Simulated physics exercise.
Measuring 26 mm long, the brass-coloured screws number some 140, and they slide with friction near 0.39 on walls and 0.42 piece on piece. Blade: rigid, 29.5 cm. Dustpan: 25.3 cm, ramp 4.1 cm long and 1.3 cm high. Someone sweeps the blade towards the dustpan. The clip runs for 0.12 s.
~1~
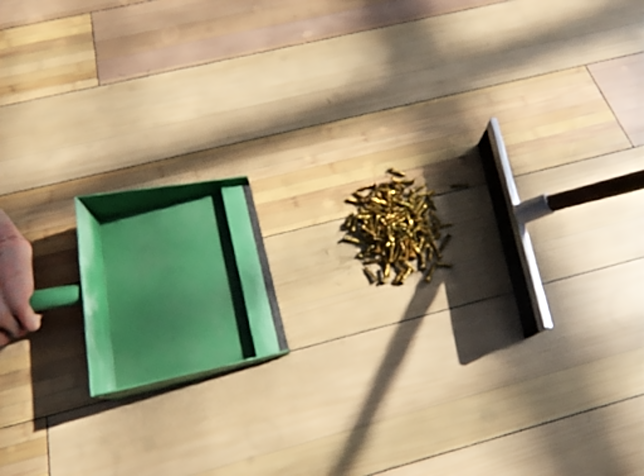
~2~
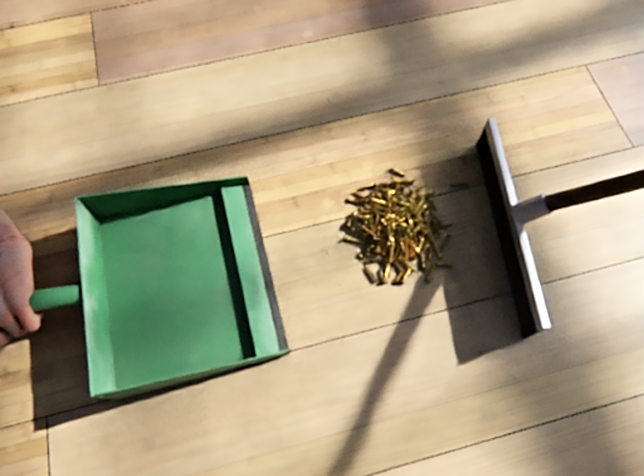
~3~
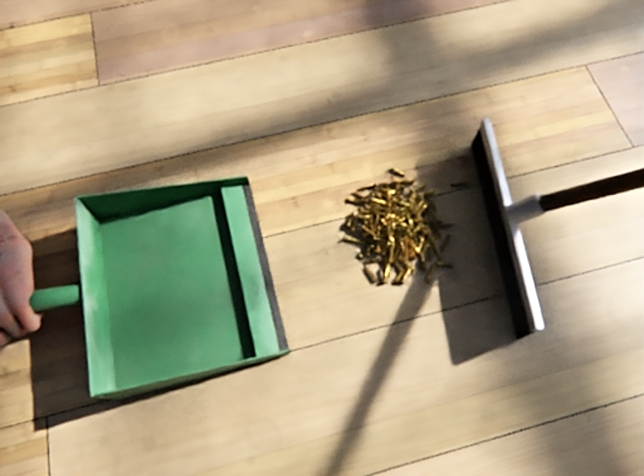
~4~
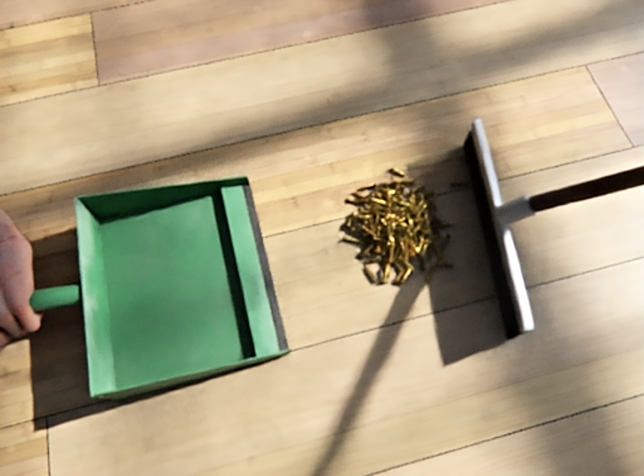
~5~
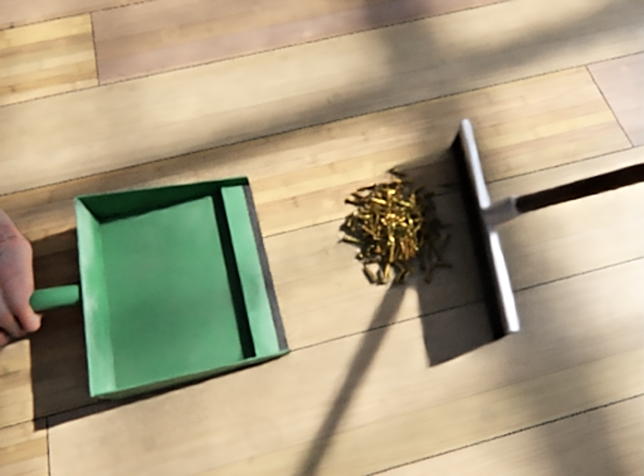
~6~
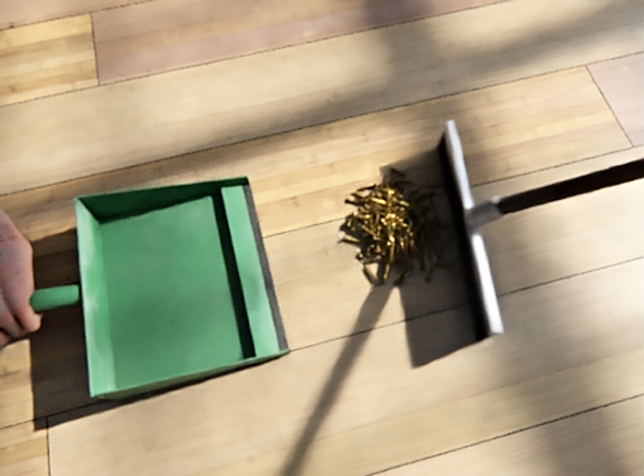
On a sunlit wooden floor, a hand held a green dustpan still on the left while a dark-handled blade slid slowly left up to a small pile of brass-coloured screws, which barely shifted.
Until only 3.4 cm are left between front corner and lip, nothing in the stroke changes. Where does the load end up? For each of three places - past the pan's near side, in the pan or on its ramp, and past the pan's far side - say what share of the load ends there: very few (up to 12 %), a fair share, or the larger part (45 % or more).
Near side: Very few; pan: A fair share; far side: Very few.
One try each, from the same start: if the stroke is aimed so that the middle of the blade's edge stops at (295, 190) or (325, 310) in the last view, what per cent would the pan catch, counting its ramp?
Roughly 30 per cent for the first try and 25 per cent for the second.
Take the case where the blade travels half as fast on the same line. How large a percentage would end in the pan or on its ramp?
It would be around 5 per cent.
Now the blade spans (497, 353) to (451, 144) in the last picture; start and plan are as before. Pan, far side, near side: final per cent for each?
Pan 30, far 5, near 0.
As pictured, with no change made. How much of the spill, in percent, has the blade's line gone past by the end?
Something like 0 per cent, roughly.
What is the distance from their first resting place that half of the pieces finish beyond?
Roughly 20 cm.
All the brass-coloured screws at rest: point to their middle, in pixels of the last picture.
After settling, the middle sits near (262, 232).
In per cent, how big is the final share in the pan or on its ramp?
Estimate: Close to 40 %.
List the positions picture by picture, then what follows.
The first picture shows blade from (544, 327) to (491, 125), moved 0.0 cm, 0 of the pieces shifted so far; middle of the pieces at (396, 225); pan at (174, 287).
The second picture shows blade from (542, 327) to (489, 125), moved 0.3 cm, 0 of the pieces shifted so far; middle of the pieces at (396, 225).
The third picture shows blade from (535, 327) to (484, 126), moved 1.0 cm, 0 of the pieces shifted so far; middle of the pieces at (396, 225).
The fourth picture shows blade from (525, 328) to (475, 126), moved 2.3 cm, 0 of the pieces shifted so far; middle of the pieces at (396, 225).
The fifth picture shows blade from (510, 329) to (463, 127), moved 4.0 cm, 1 of the pieces shifted so far; middle of the pieces at (396, 225).
The sixth picture shows blade from (492, 331) to (448, 128), moved 6.2 cm, 1 of the pieces shifted so far; middle of the pieces at (396, 225); pan at (174, 287).
Then, 0.12 s after the last picture, middle of the blade 15 cm from the lip; 0 % over the lip, far side 0 %, near side 0 %.
Then, 0.20 s after the last picture, middle of the blade 8 cm from the lip; 0 % over the lip, far side 5 %, near side 0 %.
Then, 0.43 s after the last picture, middle of the blade 6 cm from the lip; 40 % over the lip, far side 5 %, near side 0 %.
In the end, near side 0 %, pan 40 %, far side 5 %, in front of the lip or behind the blade 55 %.
